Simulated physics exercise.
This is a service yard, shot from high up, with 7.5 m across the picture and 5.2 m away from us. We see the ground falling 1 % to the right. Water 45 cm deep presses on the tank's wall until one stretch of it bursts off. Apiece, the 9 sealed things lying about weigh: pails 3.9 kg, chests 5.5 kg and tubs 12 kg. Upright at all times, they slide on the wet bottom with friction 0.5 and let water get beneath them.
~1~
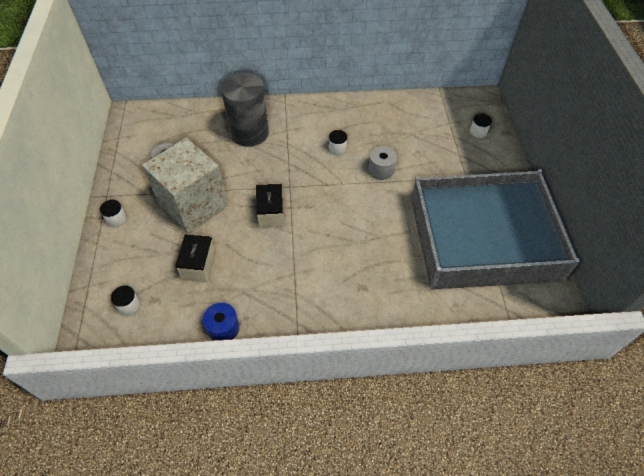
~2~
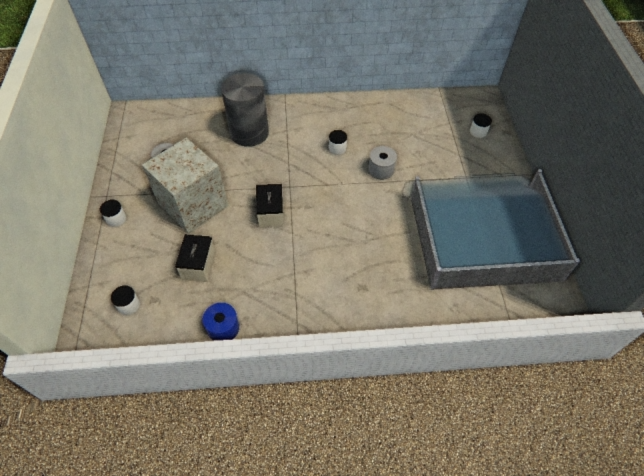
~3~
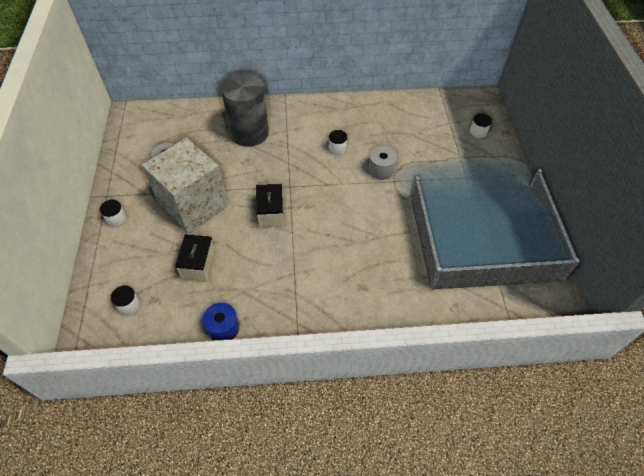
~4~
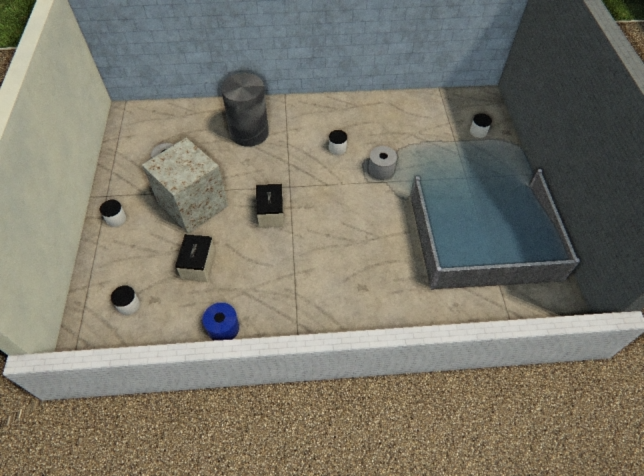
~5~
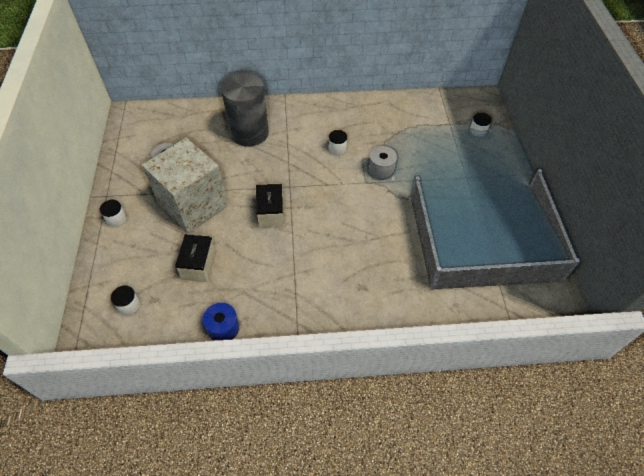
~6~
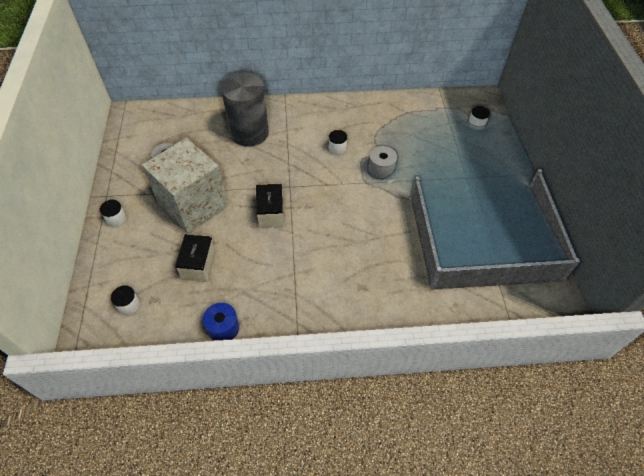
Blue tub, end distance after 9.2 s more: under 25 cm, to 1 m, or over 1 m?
It's going to keep its spot, I think.
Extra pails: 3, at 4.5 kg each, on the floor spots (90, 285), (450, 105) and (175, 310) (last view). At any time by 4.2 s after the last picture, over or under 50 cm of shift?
Respectively: Smaller, greater, smaller.
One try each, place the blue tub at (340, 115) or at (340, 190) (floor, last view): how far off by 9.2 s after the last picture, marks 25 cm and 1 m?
Try one, it is swept a long way; try two, it keeps its spot.
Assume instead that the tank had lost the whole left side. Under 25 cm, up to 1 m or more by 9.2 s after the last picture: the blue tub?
Afterwards the blue tub is carried a long way.
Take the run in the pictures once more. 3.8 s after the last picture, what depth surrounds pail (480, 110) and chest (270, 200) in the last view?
Close to 10 and 2 centimetres.
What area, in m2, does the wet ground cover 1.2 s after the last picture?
Flooded: Near 12 m2.
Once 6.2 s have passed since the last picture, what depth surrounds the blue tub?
I'd put it at about 2 cm.
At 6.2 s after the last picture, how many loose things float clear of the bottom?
Answer: 0.
Then, 1.2 s after the last picture the blue tub is near (219, 318), 0.0 m from its start, aground; 1 afloat.
Then, 3.8 s after the last picture the blue tub is near (219, 318), 0.0 m from its start, aground; 1 afloat.
Then, 6.2 s after the last picture the blue tub is near (219, 318), 0.0 m from its start, aground; 0 afloat.
Then, 9.2 s after the last picture the blue tub is near (219, 318), 0.0 m from its start, aground; 1 afloat.
